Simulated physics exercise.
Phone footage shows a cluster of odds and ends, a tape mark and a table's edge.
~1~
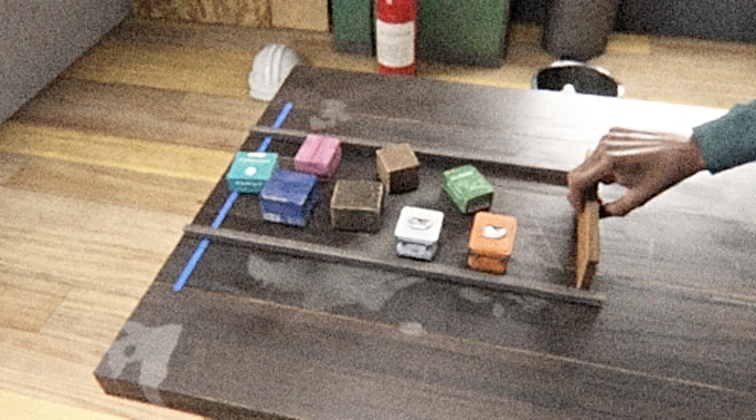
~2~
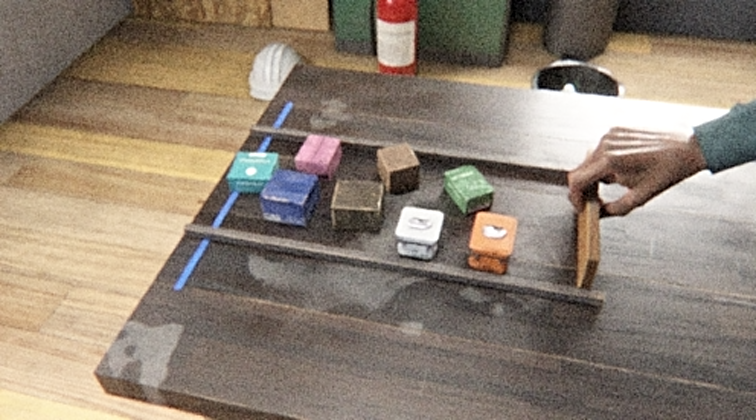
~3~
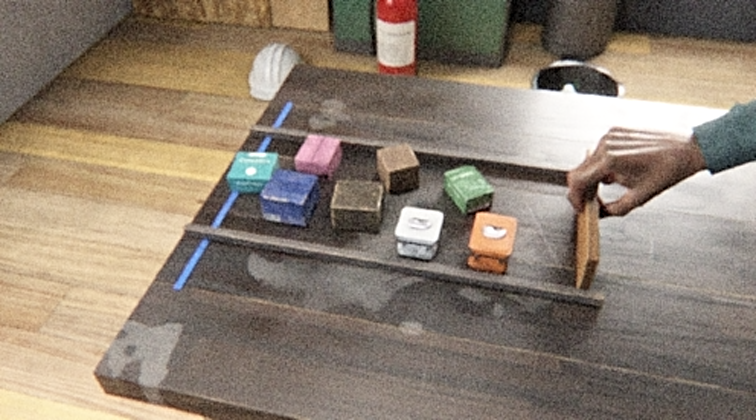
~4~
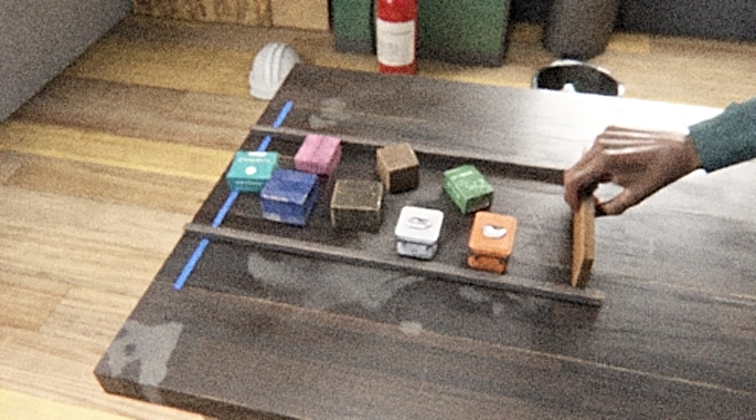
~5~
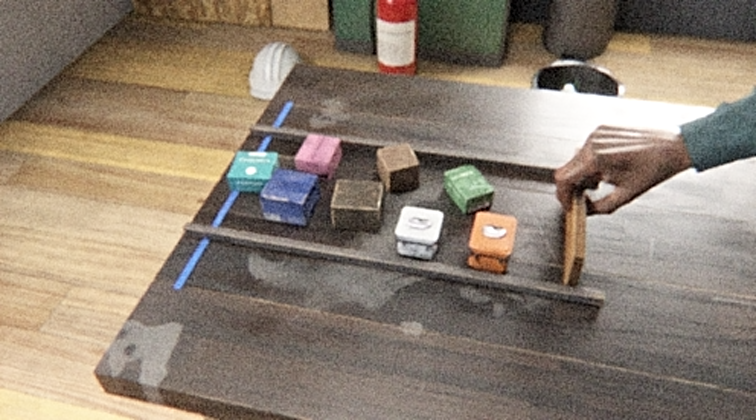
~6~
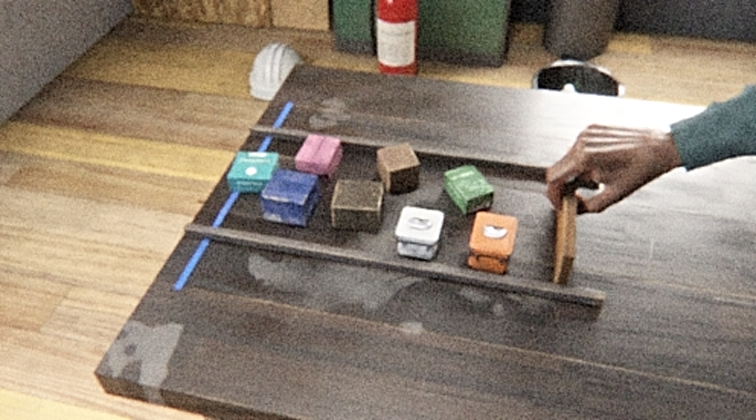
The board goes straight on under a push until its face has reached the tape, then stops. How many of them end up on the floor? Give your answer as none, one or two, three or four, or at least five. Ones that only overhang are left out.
The count is at least five.
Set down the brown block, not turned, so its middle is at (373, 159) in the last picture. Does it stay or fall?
Result: It comes off.
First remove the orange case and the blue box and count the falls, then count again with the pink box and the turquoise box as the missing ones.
In the first try 4, in the other 4.
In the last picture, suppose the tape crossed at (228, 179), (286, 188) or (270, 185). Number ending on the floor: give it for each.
Per try: 8; 3; 3.
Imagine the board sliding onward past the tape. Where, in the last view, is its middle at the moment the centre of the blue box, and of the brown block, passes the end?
First it's close to (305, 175), next close to (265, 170).
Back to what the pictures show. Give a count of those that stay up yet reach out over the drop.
Looks like 2 of them.
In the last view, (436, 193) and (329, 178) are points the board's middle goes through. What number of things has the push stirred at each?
At that stage 6; at the next, 8.
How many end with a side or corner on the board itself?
I count 2 of them.
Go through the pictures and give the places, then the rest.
Turquoise box (254, 173); blue box (291, 197); pink box (319, 158); board (588, 216); tape (243, 182), in the first frame.
Blue box (291, 197); orange case (492, 243), in the second frame.
Pink box (319, 158); white case (419, 233), in the third frame.
Turquoise box (254, 172); green box (468, 188), in the fourth frame.
Blue box (291, 197); black block (358, 205), in the fifth frame.
Turquoise box (255, 172); blue box (292, 197); pink box (319, 158); board (567, 212); tape (243, 181), in the sixth frame.
A little later, none off yet; turquoise box at rest near (255, 172); blue box at rest near (292, 197); pink box at rest near (319, 158).
Next, none off yet; turquoise box shifted about its own width near (225, 154); blue box shifted about its own width near (241, 173); pink box shifted a little near (300, 155).
Later still, one off so far; turquoise box fallen near (179, 392); blue box tilted a little near (201, 168); pink box shifted well along near (231, 142).
When it is over, the number that fall off is five or more; down, white case, brown block, black block, pink box, blue box and turquoise box.
